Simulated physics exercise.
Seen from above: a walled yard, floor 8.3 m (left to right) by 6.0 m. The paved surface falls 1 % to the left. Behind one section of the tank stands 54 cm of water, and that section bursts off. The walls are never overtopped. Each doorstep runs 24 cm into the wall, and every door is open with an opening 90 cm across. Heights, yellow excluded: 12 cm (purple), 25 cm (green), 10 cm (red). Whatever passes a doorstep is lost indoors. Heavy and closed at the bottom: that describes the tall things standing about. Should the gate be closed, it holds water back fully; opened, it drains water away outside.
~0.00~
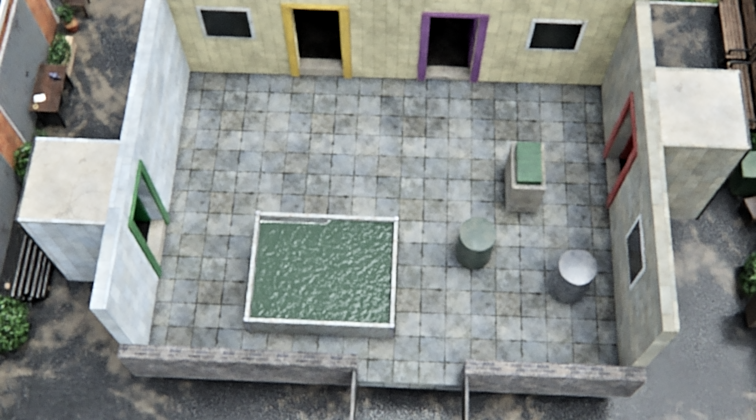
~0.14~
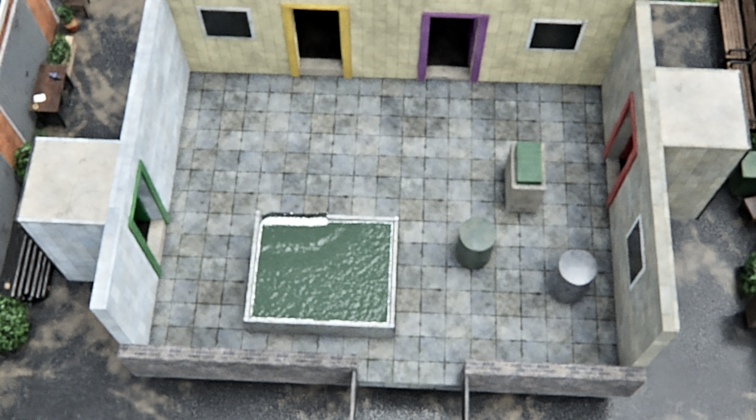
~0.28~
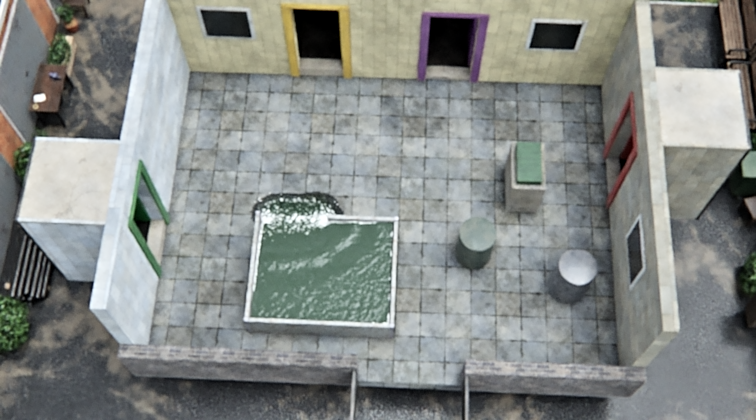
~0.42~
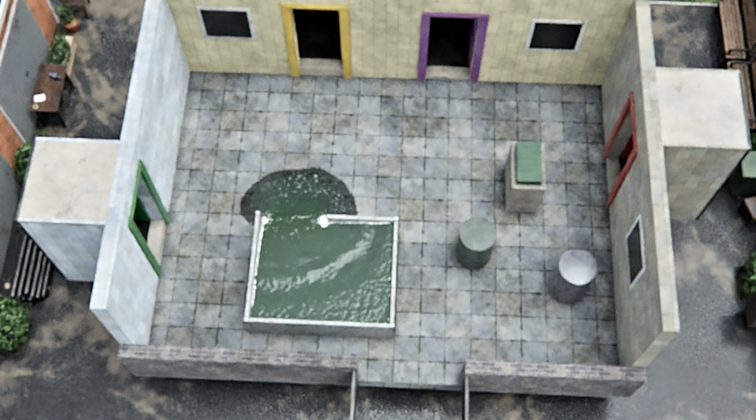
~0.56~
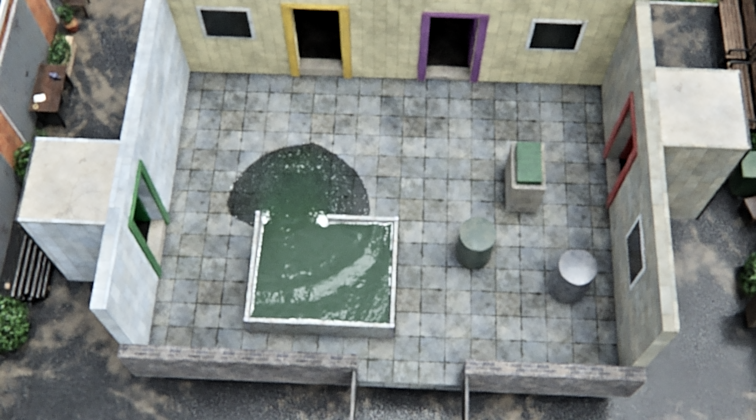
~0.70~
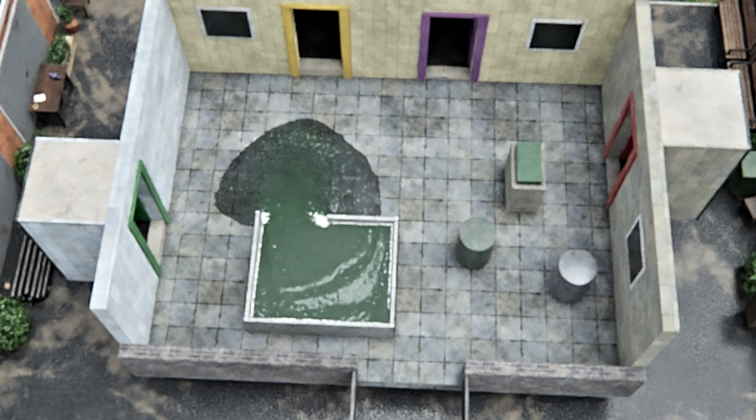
Green water bursting through a gap in the far side of a walled yard's tank, spreading outward across grey paving.
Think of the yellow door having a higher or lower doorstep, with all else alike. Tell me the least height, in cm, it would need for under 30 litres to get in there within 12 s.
You would need roughly 17 cm.
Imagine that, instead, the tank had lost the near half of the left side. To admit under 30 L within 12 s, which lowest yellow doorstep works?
I'd say close to 6.0 cm.
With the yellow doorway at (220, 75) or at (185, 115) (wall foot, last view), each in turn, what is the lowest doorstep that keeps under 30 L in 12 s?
In turn: Roughly 20 cm, roughly 16 cm.
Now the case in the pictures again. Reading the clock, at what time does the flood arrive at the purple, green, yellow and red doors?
It gets to purple after 2.2 s, green after 3.6 s, yellow after 1.1 s and red after 5.5 s.
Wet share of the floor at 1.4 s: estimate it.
Approximately 25 % of the floor.
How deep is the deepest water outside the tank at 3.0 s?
About 31 cm.
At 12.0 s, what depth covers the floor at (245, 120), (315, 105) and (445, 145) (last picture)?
Some 7, 6 and 3 cm.
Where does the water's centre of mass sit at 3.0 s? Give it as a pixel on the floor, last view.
Approximately (302, 191).
After 1.4 s water covers 25 % of the floor, deepest (33 cm) near (283, 223); 20 cm at the yellow door, 0 litres in over its 24 cm doorstep.
After 3.0 s water covers 30 % of the floor, deepest (31 cm) near (191, 73); 21 cm at the yellow door, 0 litres in over its 24 cm doorstep.
After 12.0 s water covers 95 % of the floor, deepest (12 cm) near (147, 358); 6 cm at the yellow door, 0 litres in over its 24 cm doorstep.
At the yellow door as built, the water arrived by 1.1 s and peaked near 25 cm at 2.2 s.
Run again over the same 12 s with other heights there, 53 litres in over 15 cm, 10 litres over 20 cm. The limit of 30 litres is kept from about 17 cm up.
